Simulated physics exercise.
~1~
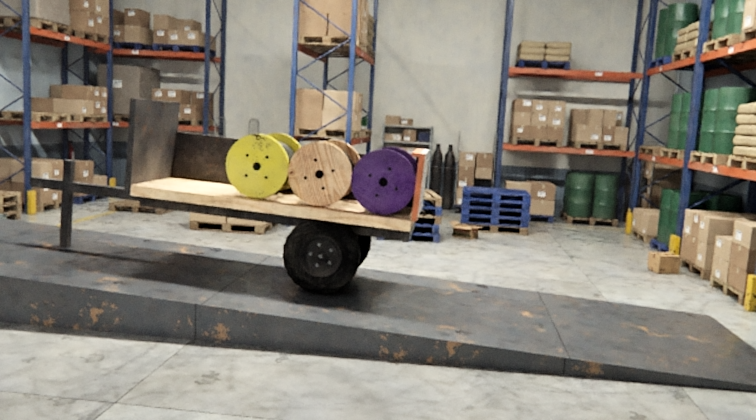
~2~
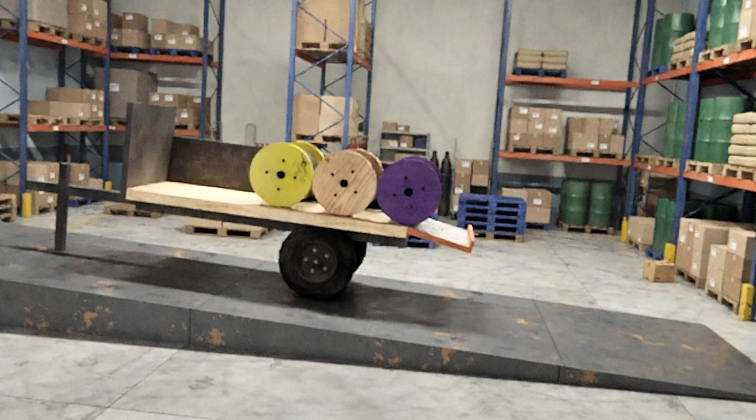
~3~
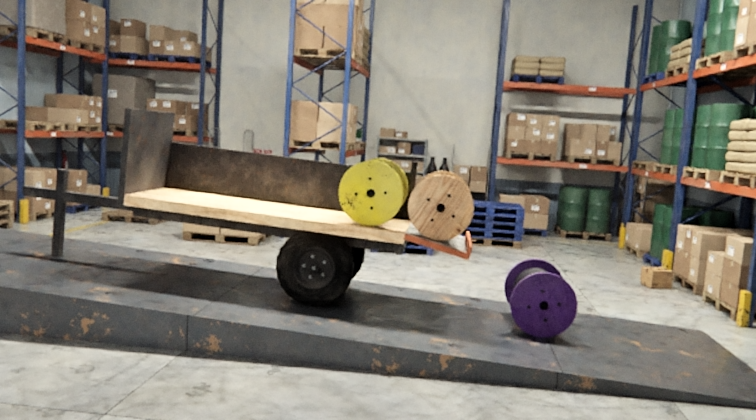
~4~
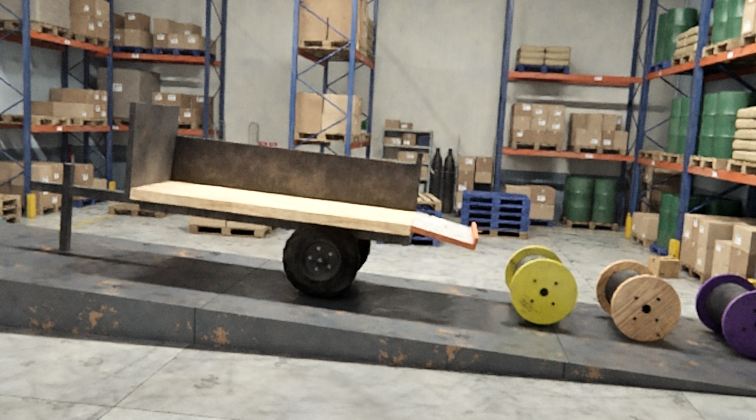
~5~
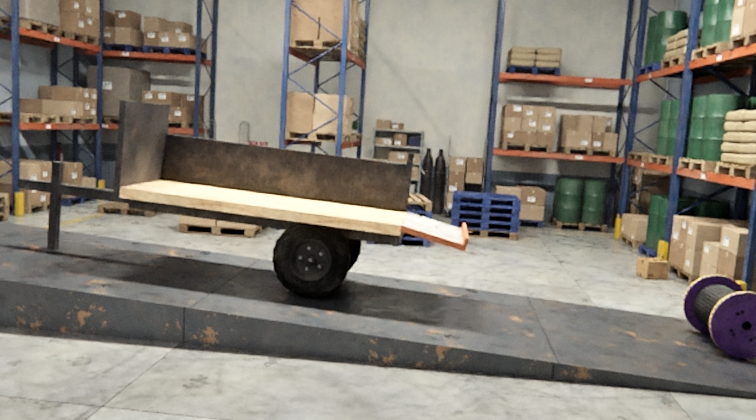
Three cable reels rolling right off a sloping trailer bed as its tailgate drops, purple first, all ending down off the trailer.
